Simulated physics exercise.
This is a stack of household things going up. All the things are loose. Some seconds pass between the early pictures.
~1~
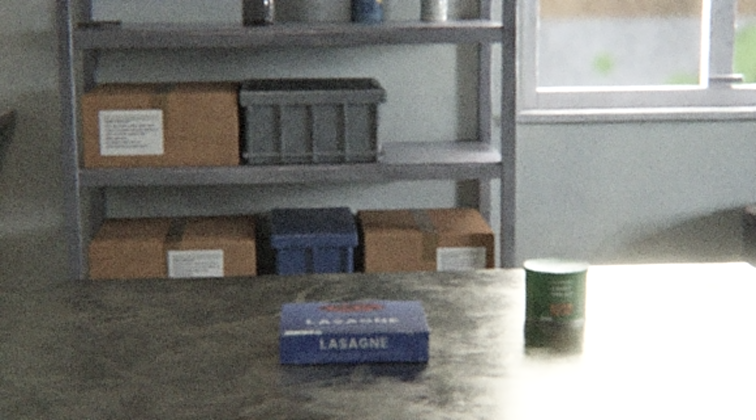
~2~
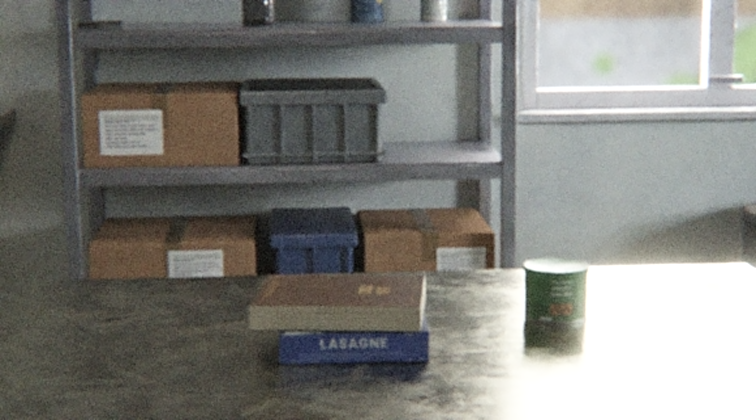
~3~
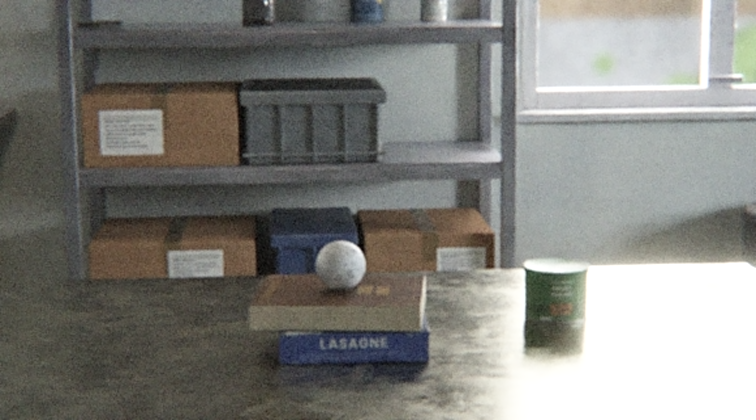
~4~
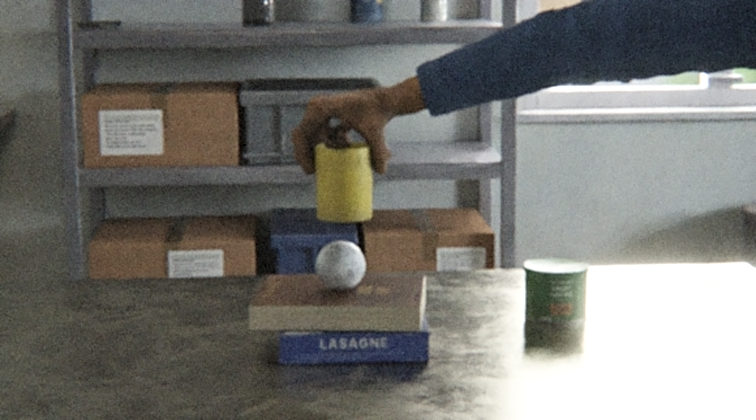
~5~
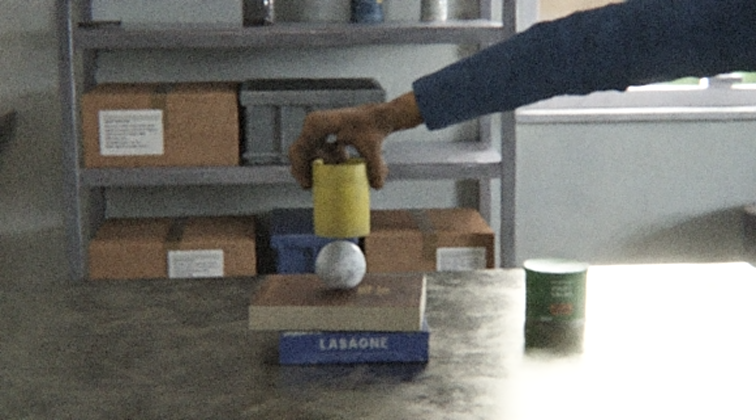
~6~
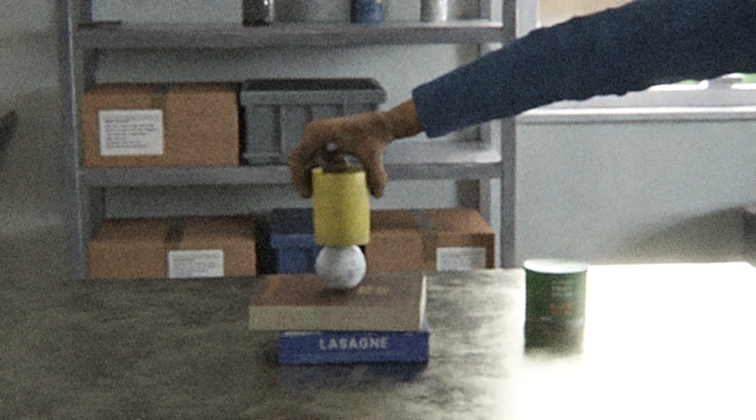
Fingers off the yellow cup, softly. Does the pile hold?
Outcome: The pile gives way.
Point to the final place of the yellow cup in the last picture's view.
Near (562, 299).
Then, 0.70 s past the last view, yellow cup now fallen.
Then, 0.90 s past the last view, things are still on the move.
Finally, fallen, yellow cup; the other 4 still in place. Final places as the last picture's camera would see them, yellow cup near (562, 300). The pile loses its balance.
